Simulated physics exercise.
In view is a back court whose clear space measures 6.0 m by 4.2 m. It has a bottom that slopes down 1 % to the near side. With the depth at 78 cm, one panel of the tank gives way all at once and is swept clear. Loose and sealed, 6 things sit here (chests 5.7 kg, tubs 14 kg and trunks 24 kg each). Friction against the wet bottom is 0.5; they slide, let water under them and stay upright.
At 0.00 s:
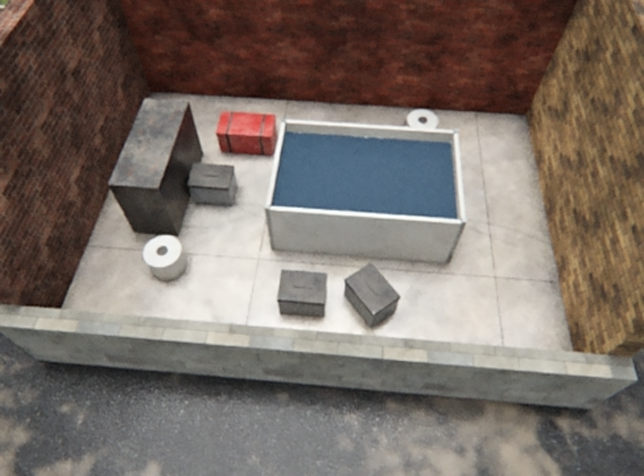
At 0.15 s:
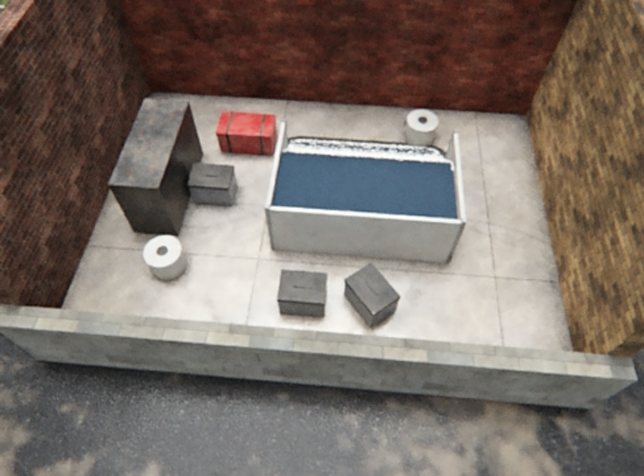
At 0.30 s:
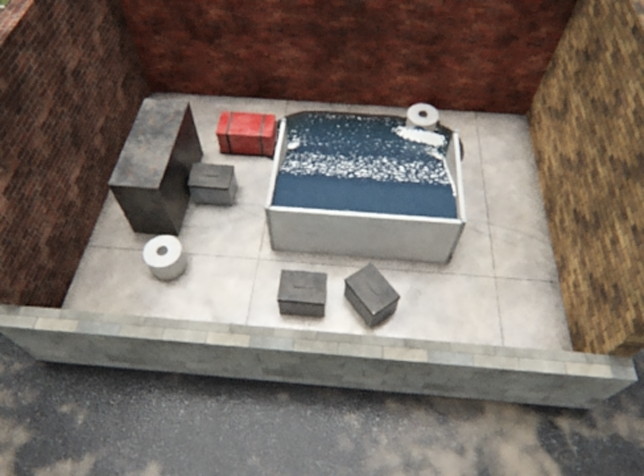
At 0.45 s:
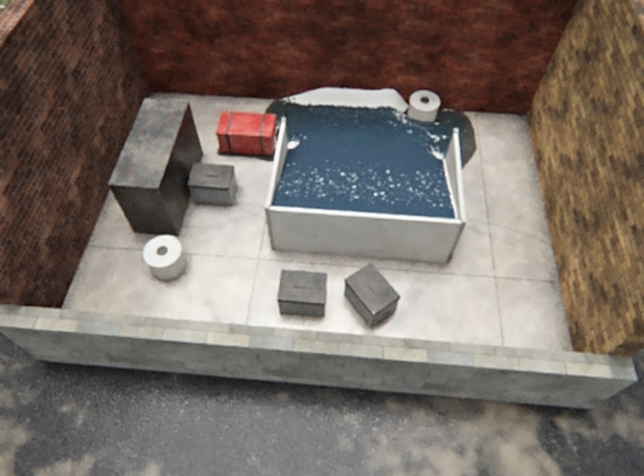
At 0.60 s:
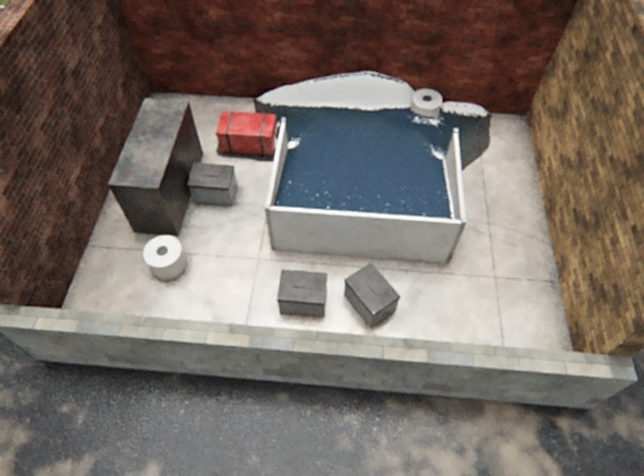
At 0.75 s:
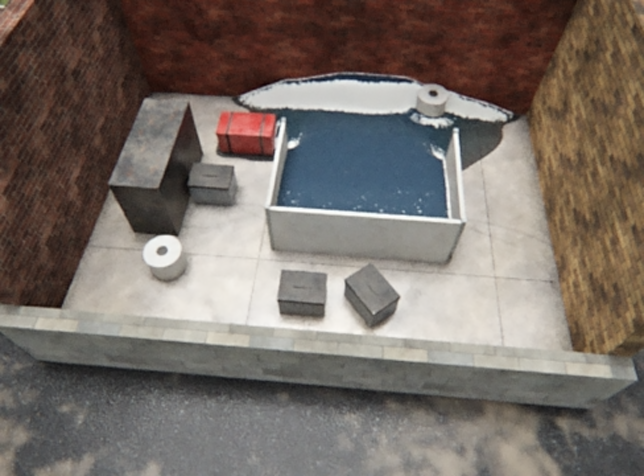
At the start, a white-walled tank of still blue water stands in a walled court among dark boxes, a red trunk and two pale tubs. Its far side gives way, and water surges out, foaming against the back wall and spreading sideways, while the tub behind shifts slightly backward and right.
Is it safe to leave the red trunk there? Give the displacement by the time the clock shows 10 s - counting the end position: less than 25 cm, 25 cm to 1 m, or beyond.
By then the red trunk is well away.
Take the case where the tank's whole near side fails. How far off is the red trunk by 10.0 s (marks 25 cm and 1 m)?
Result: The red trunk is pushed partway.
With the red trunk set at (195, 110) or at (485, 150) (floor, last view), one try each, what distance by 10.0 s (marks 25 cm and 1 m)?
Respectively: It edges along somewhat; it is shoved a long way.
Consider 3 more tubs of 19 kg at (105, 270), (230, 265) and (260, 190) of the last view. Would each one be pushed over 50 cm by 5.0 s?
Lab note - in order: Above threshold / below threshold / below threshold.
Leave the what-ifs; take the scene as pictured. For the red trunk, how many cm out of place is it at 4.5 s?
By that time, close to 200 cm.
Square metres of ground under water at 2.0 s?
Roughly 14 m2.
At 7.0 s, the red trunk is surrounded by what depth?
Somewhere close to 12 cm.
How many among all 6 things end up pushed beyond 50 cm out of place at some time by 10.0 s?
I make it 6.
After 2.0 s the red trunk is near (226, 147), 0.5 m from its start, aground; 0 afloat.
After 4.5 s the red trunk is near (233, 231), 1.9 m from its start, afloat; 4 afloat.
After 7.0 s the red trunk is near (129, 247), 2.5 m from its start, afloat; 6 afloat.
After 10.0 s the red trunk is near (141, 272), 2.7 m from its start, afloat; 6 afloat.
